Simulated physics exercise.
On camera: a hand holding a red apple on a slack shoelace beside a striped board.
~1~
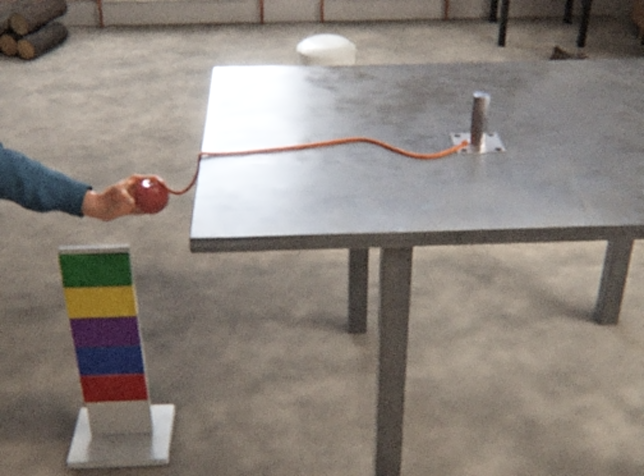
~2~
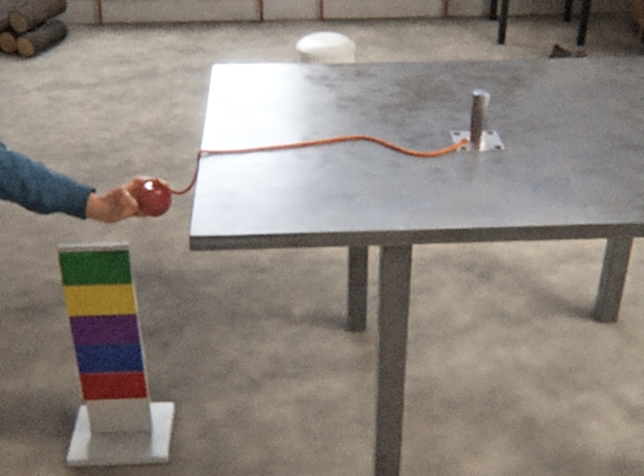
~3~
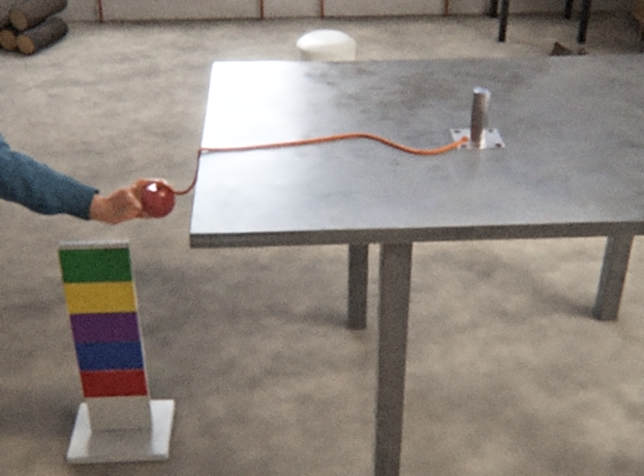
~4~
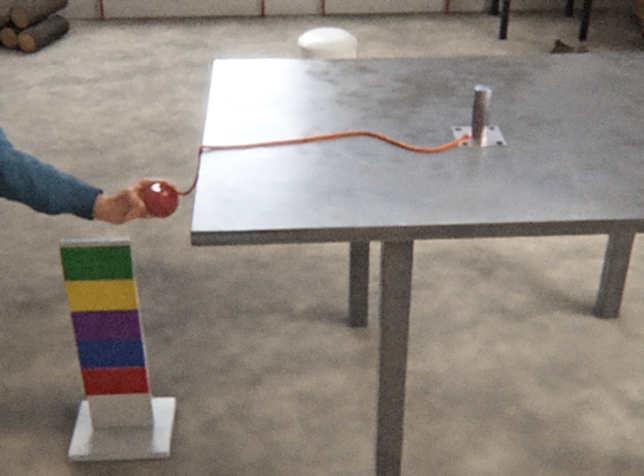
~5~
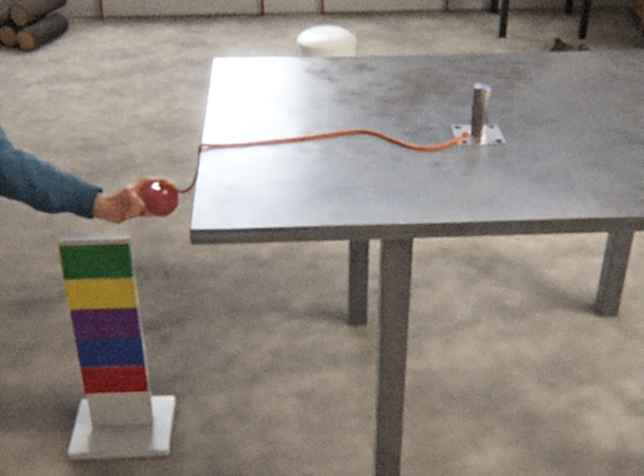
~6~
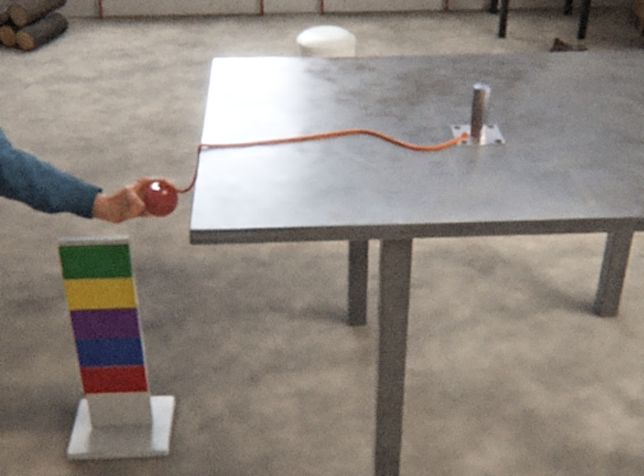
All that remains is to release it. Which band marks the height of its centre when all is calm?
Its centre hangs level with the green band.
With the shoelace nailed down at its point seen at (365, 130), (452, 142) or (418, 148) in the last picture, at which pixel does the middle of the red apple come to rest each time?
About (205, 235), (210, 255) and (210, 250).
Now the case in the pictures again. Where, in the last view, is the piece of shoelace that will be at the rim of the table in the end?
That spot is around (229, 145).
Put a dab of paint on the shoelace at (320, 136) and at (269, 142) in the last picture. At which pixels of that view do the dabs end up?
At (292, 139), then (239, 141).
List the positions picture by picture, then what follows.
In the first frame, red apple (151, 197); green (96, 272); yellow (100, 303); purple (105, 333); blue (110, 361); red (114, 389).
In the second frame, red apple (154, 199); shoelace through (446, 150) (384, 143) (326, 141) (262, 148) (199, 165).
In the third frame, red apple (158, 201).
In the fourth frame, red apple (161, 201); shoelace through (448, 146) (386, 139) (327, 137) (263, 144) (201, 161).
In the fifth frame, red apple (161, 200).
In the sixth frame, red apple (161, 200); shoelace through (447, 144) (385, 137) (326, 135) (262, 142) (200, 159).
Soon after, apple near (230, 249); level with green.
Then, apple near (200, 257); level with green.
At rest, apple near (211, 258); level with green. Its middle rests at the green band.
